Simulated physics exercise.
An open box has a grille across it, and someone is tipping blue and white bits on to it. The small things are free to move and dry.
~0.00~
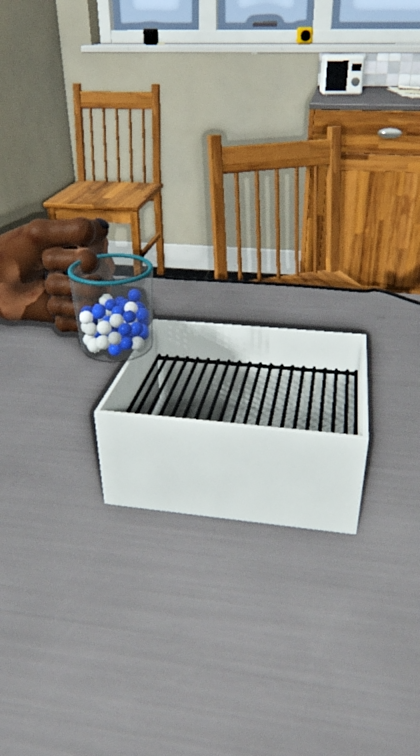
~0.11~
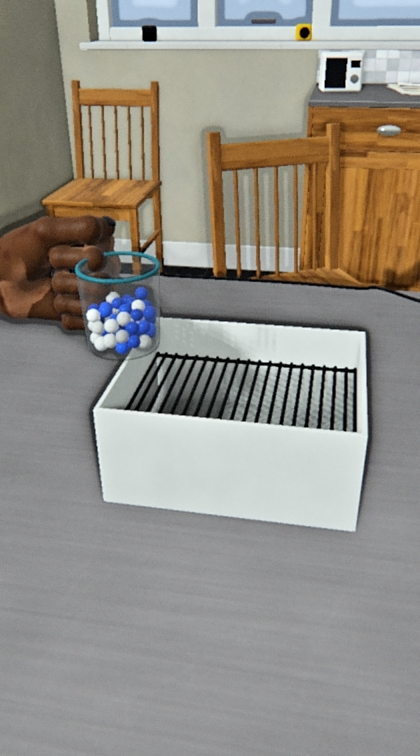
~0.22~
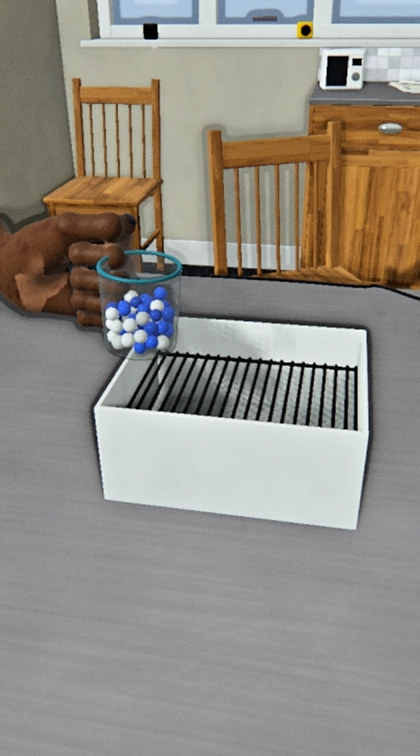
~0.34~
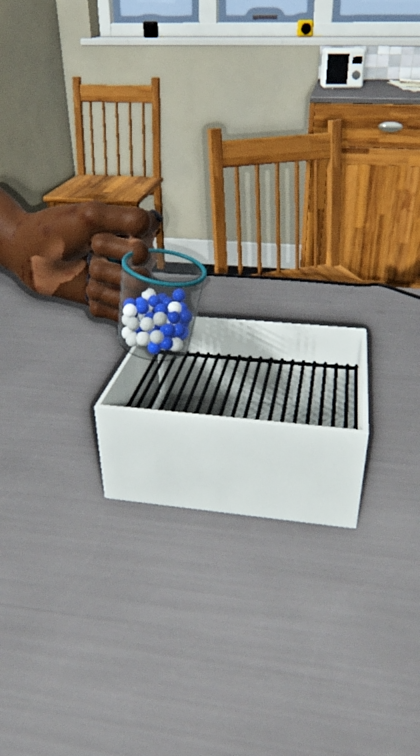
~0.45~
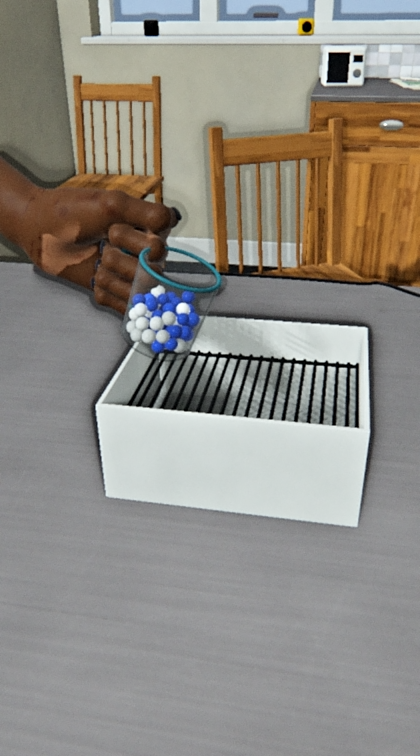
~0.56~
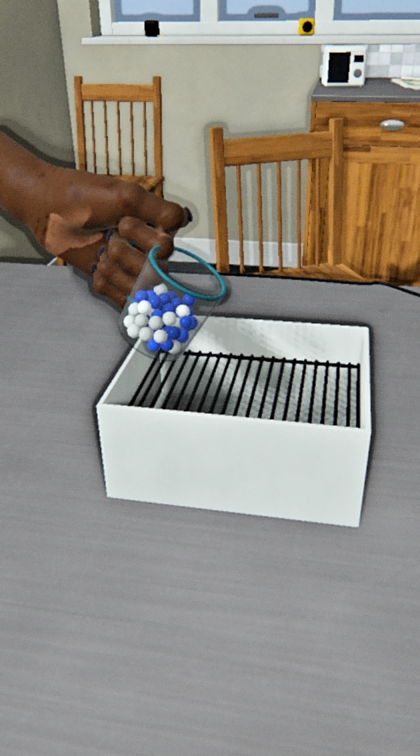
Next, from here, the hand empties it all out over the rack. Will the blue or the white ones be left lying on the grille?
Color blue: Kept on top. White: Kept on top.
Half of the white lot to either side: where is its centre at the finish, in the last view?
Once things stop moving, it sits roughly at (246, 392).
By 1.05 s, blue ones, every one in the cup; white ones, every one in the cup.
By 1.47 s, blue ones, roughly half in the cup, roughly half on or over the wires; white ones, roughly two thirds in the cup, roughly a quarter on or over the wires.
By 1.84 s, blue ones, every one on or over the wires; white ones, every one on or over the wires.
When it is over (2.4 s), blue ones, every one on the wires, not one under the rack; white ones, every one on the wires, not one under the rack.
